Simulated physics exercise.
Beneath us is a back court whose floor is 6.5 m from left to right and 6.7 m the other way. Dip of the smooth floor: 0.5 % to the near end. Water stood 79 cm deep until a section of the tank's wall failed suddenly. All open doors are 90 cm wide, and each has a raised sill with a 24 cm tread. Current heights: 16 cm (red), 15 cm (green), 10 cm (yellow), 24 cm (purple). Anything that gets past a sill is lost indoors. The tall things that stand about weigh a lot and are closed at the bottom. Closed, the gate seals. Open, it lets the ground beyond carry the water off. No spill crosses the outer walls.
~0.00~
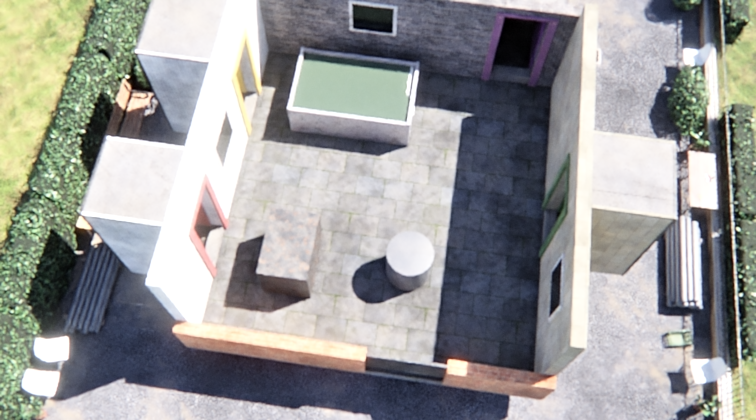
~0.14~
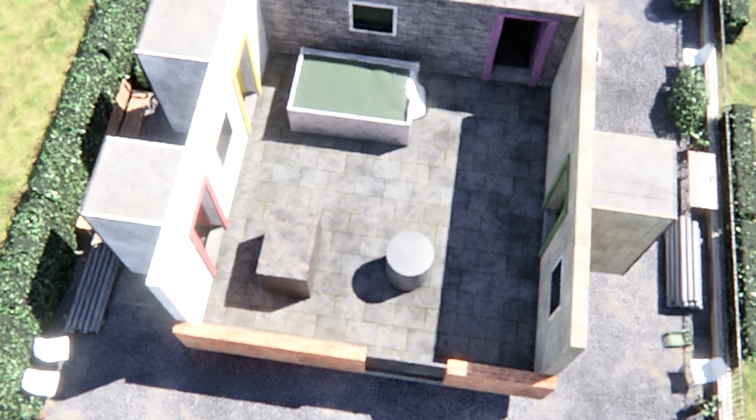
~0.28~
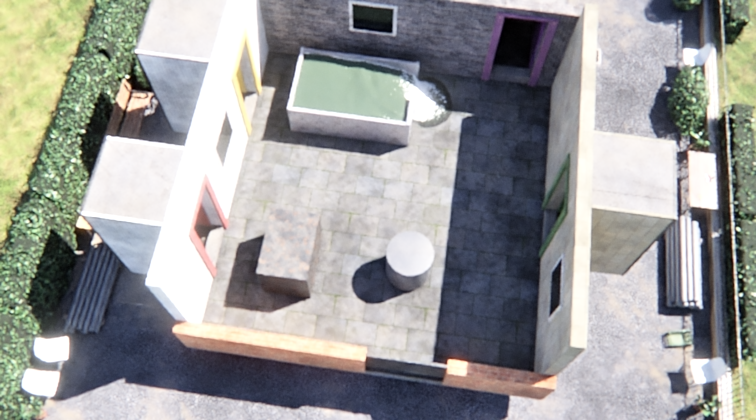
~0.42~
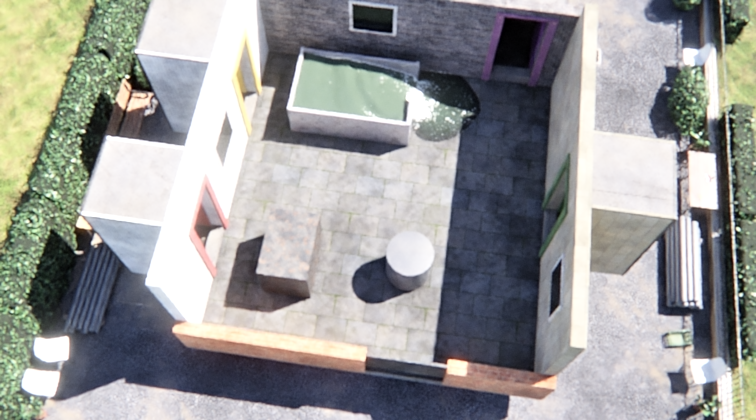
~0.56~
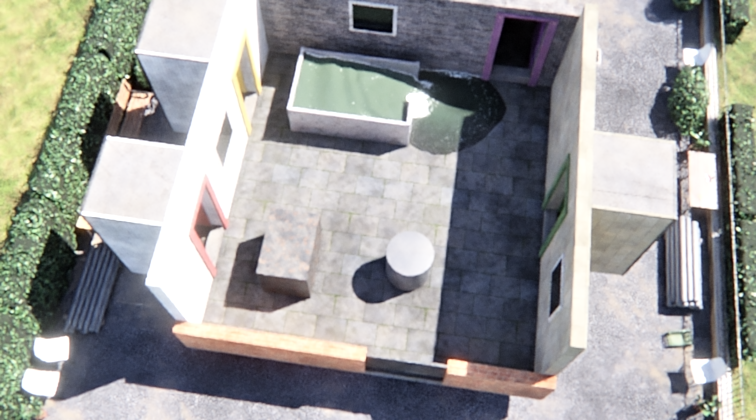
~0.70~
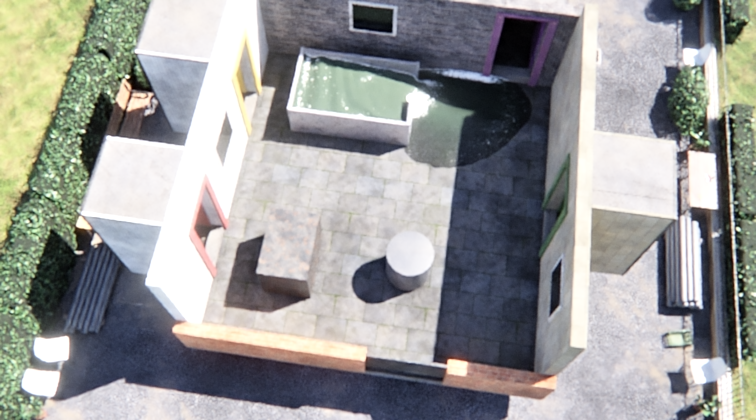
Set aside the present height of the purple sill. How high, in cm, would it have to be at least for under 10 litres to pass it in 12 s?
At least about 25 cm.
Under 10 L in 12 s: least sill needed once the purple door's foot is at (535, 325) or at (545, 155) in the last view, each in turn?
About 13.5 cm for the first and 23 cm for the second.
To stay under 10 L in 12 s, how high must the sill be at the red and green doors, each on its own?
You'd want about 5.5 centimetres at red and about 8.5 centimetres at green.
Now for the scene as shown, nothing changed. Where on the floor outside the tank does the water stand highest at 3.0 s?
At about pixel (542, 107).
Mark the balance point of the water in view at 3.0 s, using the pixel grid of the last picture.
Around (431, 129).
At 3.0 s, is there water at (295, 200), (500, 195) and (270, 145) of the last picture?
So the three spots come out spared, swamped, spared, in that order.
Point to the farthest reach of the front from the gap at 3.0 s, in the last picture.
Look about (536, 345) in the last picture.
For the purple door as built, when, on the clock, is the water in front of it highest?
That happens close to 3.4 s on the clock.
After 1.4 s water covers 20 % of the floor, deepest (47 cm) near (551, 95); 17 cm at the purple door, 0 litres in over its 24 cm sill.
After 3.0 s water covers 35 % of the floor, deepest (36 cm) near (542, 107); 25 cm at the purple door, 6 litres in over its 24 cm sill.
After 12.0 s water covers 95 % of the floor, deepest (14 cm) near (200, 333); 7 cm at the purple door, 13 litres in over its 24 cm sill.
At the purple door as built, the water arrived by 0.7 s and peaked near 27 cm at 3.4 s.
Run again over the same 12 s with other heights there, 17 litres in over 22.5 cm, 2 litres over 30.5 cm. The limit of 10 litres is kept from about 25 cm up.
